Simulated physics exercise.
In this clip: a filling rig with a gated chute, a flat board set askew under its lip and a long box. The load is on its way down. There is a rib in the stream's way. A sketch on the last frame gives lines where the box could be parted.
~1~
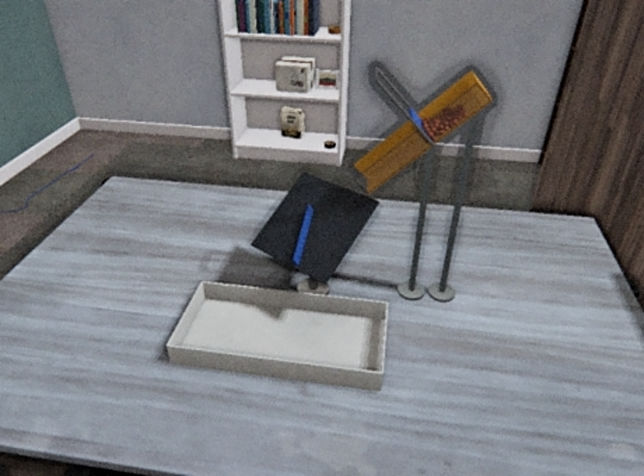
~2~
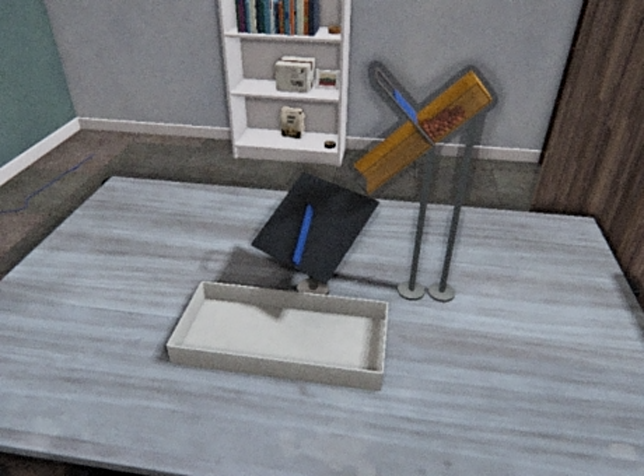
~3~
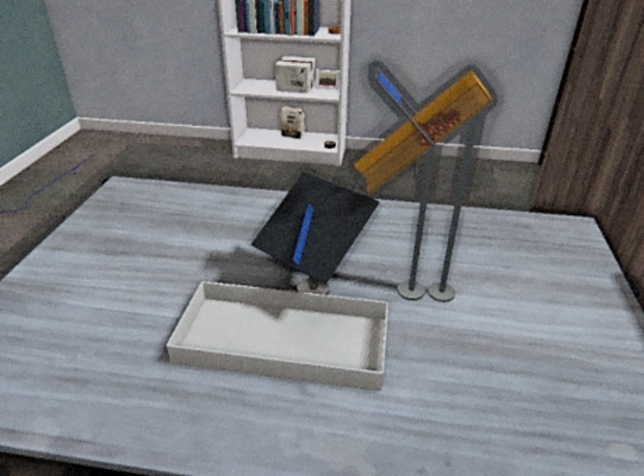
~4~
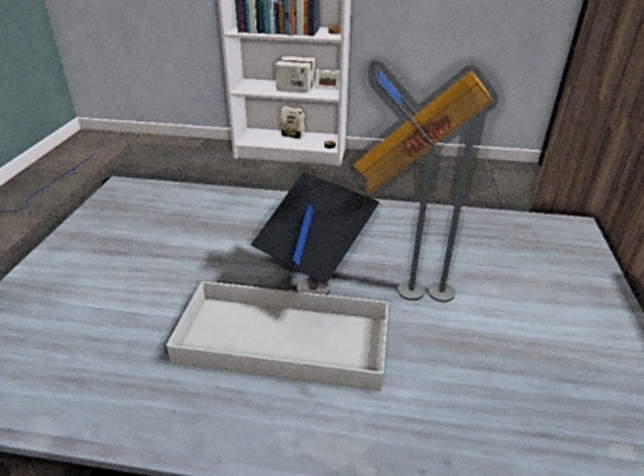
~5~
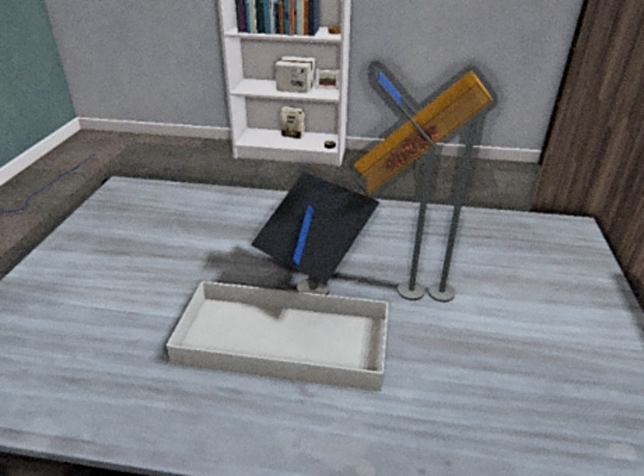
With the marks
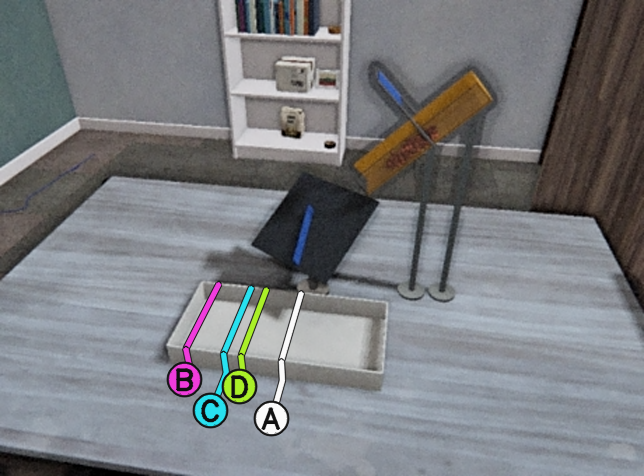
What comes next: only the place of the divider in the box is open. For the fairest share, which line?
A beats the others.
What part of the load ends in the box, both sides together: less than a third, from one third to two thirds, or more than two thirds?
More than two thirds.
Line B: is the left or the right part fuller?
More lands on the right.
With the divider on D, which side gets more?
More lands on the right.
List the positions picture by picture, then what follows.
Load behind the gate at (440, 123), clay pellets; lip of the chute at (368, 186), sloping fairly steeply, in the first frame.
Middle of the board at (313, 223), tilted fairly steeply; middle of its low edge at (286, 263); of its high edge at (339, 186), in the second frame.
Front corners of the box at (167, 345) and (382, 373), empty; front of the load at (423, 144), in the third frame.
Middle of the load at (423, 136); its front at (406, 145), about a third of the way to the lip; rib from (309, 205) to (294, 261), in the fourth frame.
Middle of the load at (411, 150); its front at (388, 166), about two thirds of the way to the lip, in the fifth frame.
On the marked copy, line A crosses the front rim at (281, 360); line B crosses the front rim at (186, 348); line C crosses the front rim at (223, 353); line D crosses the front rim at (241, 355).
For line A, of what is caught, about half on the left of the divider, about half on the right.
For line B, of what is caught, a stray few on the left of the divider, nearly all on the right.
For line C, of what is caught, a stray few on the left of the divider, nearly all on the right.
For line D, of what is caught, a small part on the left of the divider, nearly all on the right.
